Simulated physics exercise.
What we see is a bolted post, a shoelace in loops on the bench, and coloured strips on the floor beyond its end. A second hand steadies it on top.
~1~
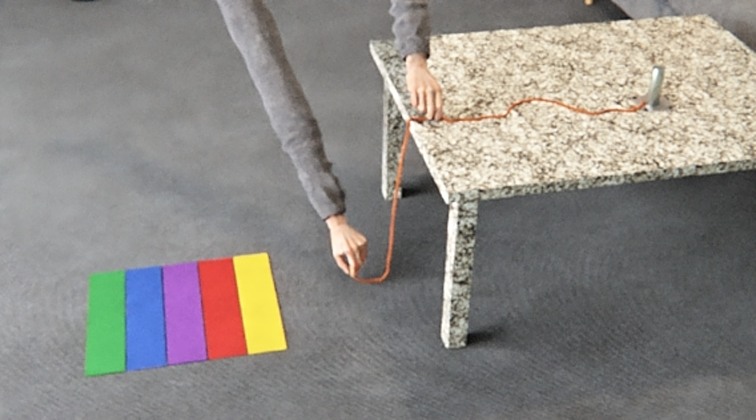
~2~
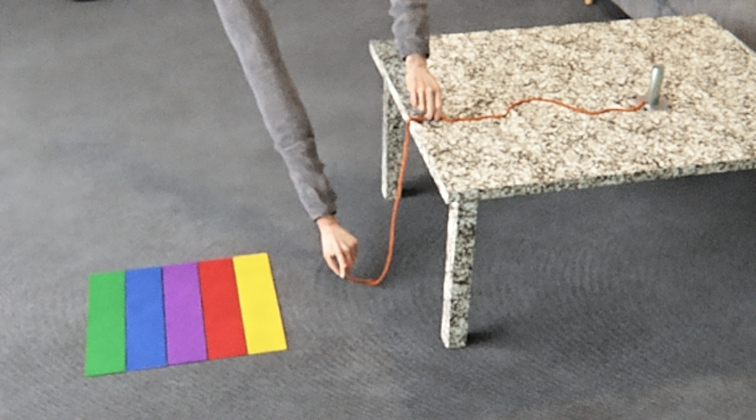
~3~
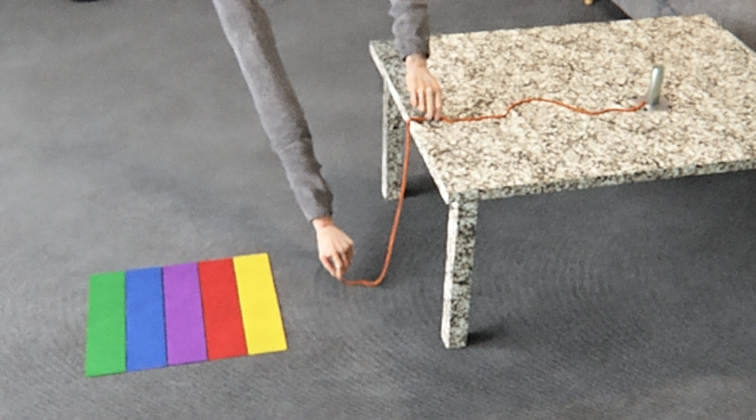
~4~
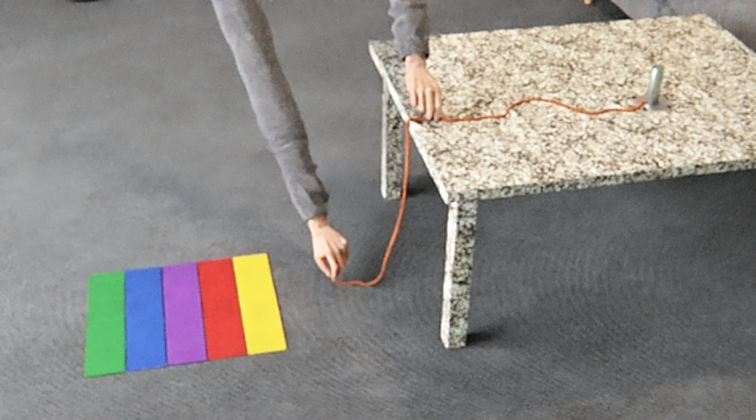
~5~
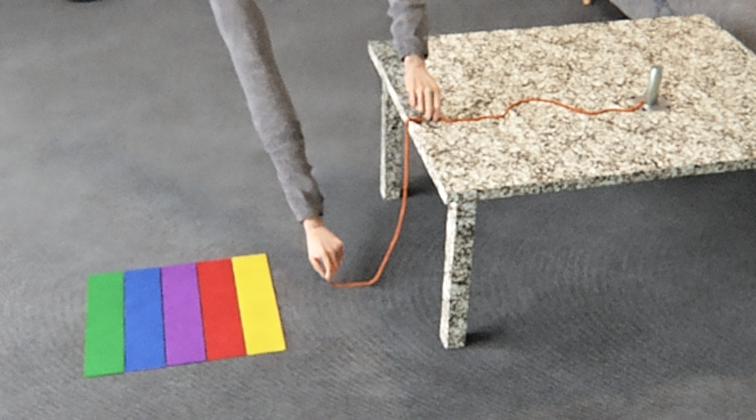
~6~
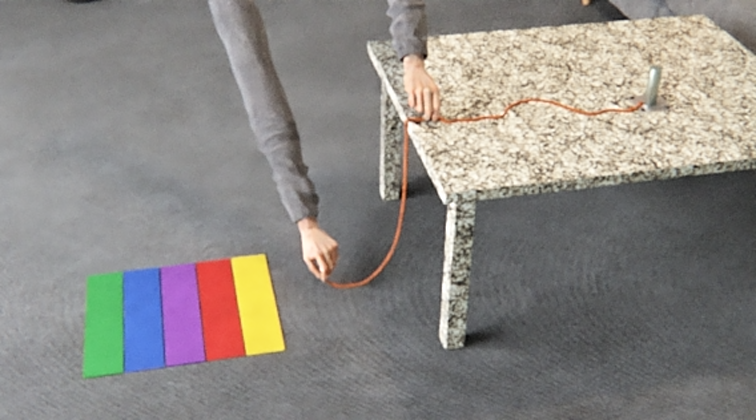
The footage shows an orange cord lying across a speckled table and hanging over its left edge, where one hand rests, while another hand holding the cord's lower end moves slightly left near coloured strips on the floor.
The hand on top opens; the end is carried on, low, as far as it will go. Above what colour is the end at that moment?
The end stops over the purple strip.
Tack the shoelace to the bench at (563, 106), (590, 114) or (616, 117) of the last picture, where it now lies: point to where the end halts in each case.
Near (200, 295), (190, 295) and (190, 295).
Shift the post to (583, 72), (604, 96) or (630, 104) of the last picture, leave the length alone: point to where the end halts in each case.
About (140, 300), (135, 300) and (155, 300).
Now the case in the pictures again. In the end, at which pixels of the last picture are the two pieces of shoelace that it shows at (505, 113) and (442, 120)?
At (472, 116), then (403, 127).
A little later, end near (244, 287); over yellow.
Next, end near (202, 292); over red.
When it is tight, end near (177, 295); over purple. It gets as far as the purple strip.
